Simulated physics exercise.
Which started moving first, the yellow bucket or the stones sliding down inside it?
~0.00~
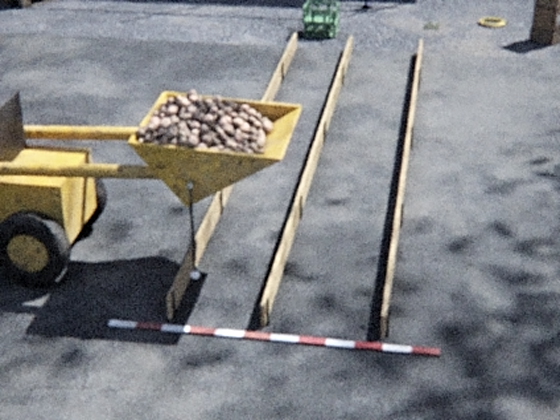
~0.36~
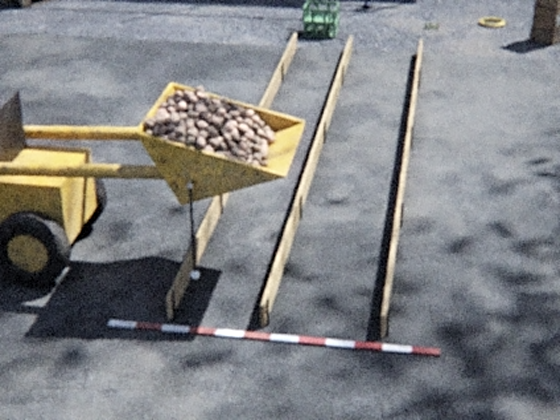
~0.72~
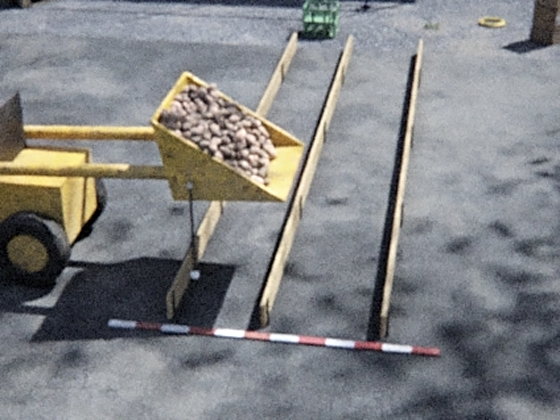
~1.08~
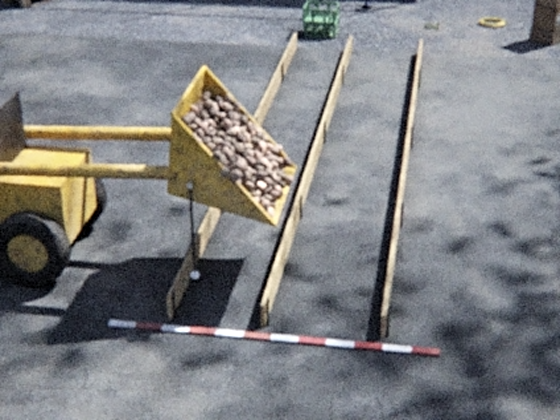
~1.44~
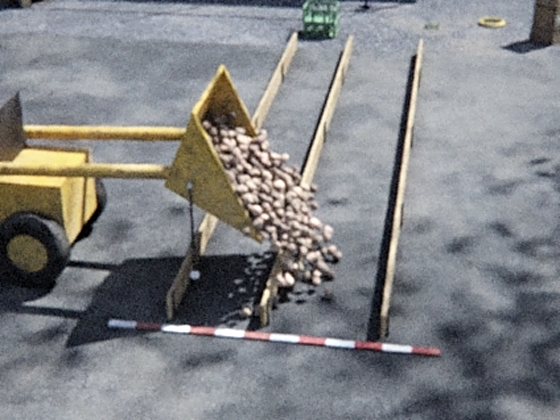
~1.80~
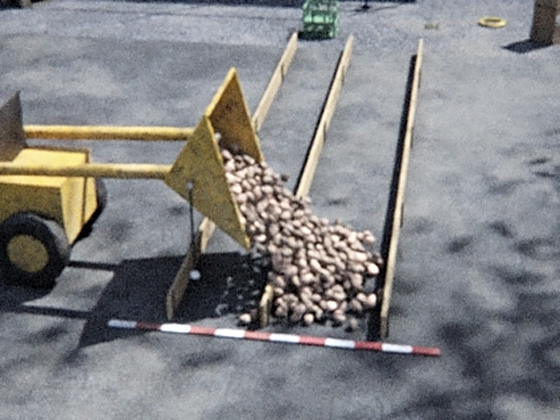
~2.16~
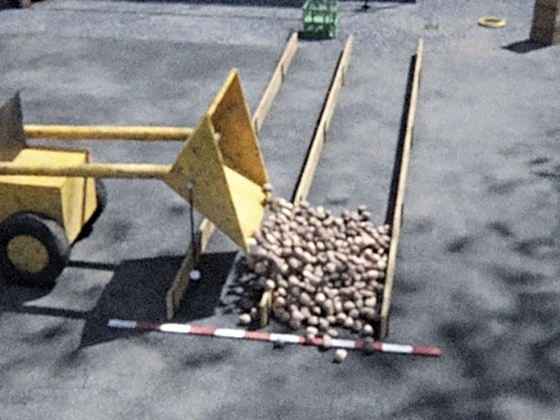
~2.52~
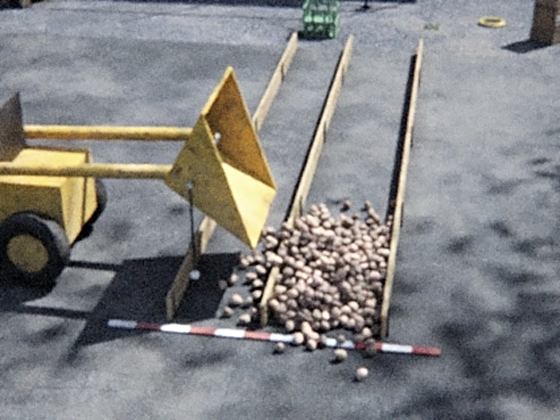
The yellow bucket started moving first. It was already tipping forward before the stones began to slide down toward its lower edge.
